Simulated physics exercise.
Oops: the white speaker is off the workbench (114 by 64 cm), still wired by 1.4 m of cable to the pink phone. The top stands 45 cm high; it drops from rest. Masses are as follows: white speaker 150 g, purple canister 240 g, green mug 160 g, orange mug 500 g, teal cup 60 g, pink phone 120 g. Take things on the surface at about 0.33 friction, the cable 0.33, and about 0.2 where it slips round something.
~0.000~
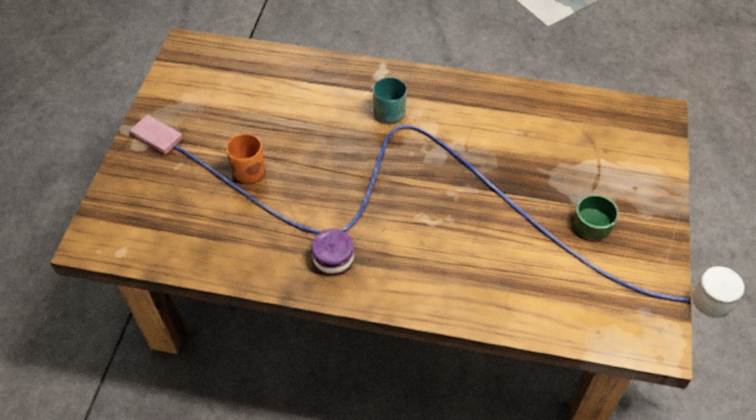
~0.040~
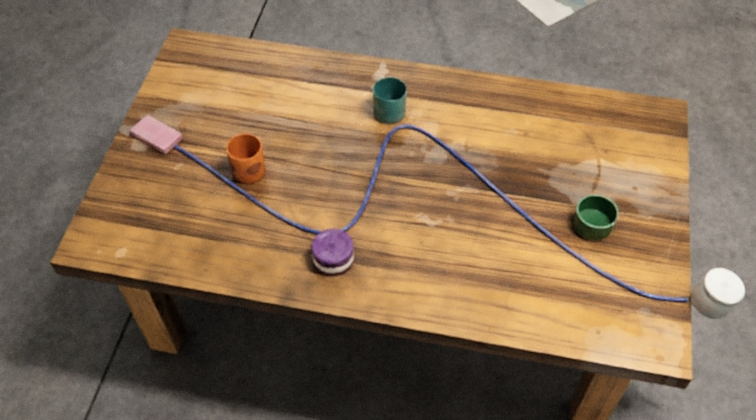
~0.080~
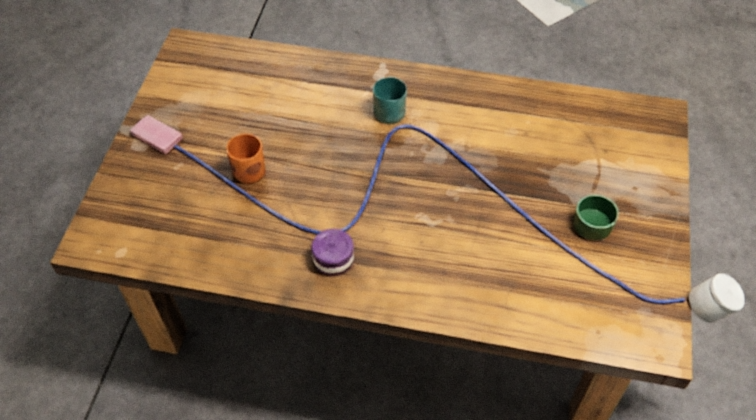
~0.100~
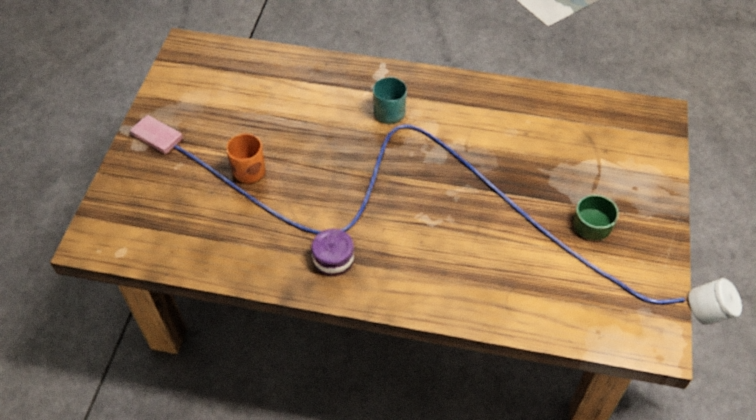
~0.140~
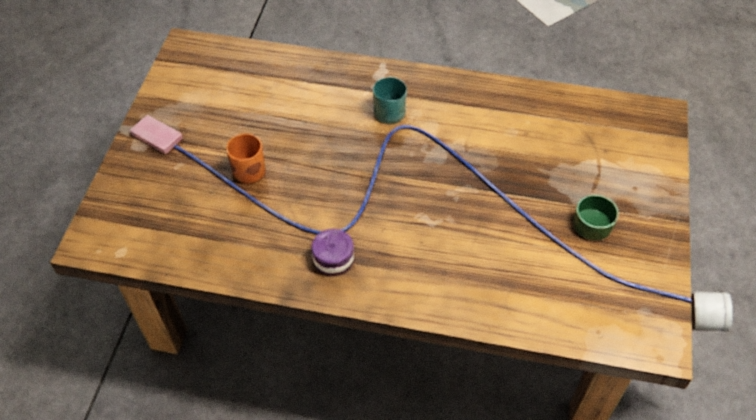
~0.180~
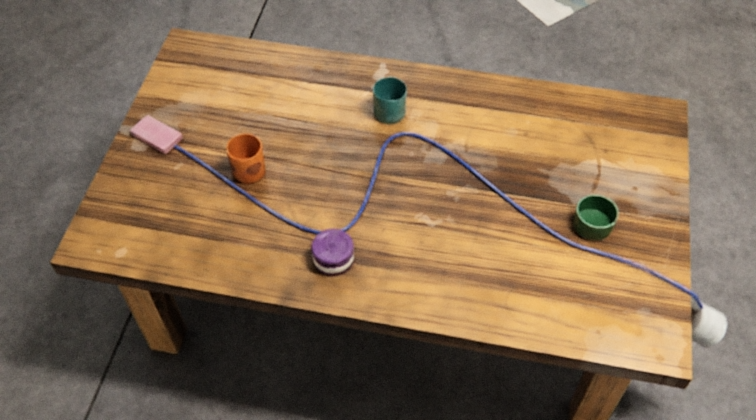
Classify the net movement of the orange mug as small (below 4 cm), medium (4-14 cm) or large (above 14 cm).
Small.
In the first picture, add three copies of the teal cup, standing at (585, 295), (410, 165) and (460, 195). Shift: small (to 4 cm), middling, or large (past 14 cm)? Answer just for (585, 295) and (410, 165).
Shift 1: Minor. Shift 2: Major.
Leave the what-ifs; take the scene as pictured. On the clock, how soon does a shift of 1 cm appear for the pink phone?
Answer: Pink phone, 0.38 s.
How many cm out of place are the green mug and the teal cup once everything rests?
The green mug ends up around 0 cm from its start and the teal cup around 0 cm.
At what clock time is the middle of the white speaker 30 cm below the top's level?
That is: 0.32 s.
After 0.4 s, the cable's tail end at (192, 157); pink phone 5 cm off its start, white speaker over the edge.
After 0.7 s, the cable's tail end at (209, 168); pink phone 9 cm off its start, white speaker over the edge.
After 0.9 s, the cable's tail end at (209, 168); pink phone 9 cm off its start at (189, 152), white speaker over the edge.
After 1.2 s, the cable's tail end at (209, 168); pink phone 9 cm off its start, white speaker over the edge.
After 2.4 s, the cable's tail end at (209, 168); orange mug 0 cm off its start at (244, 146), pink phone 9 cm off its start at (189, 152), white speaker over the edge.
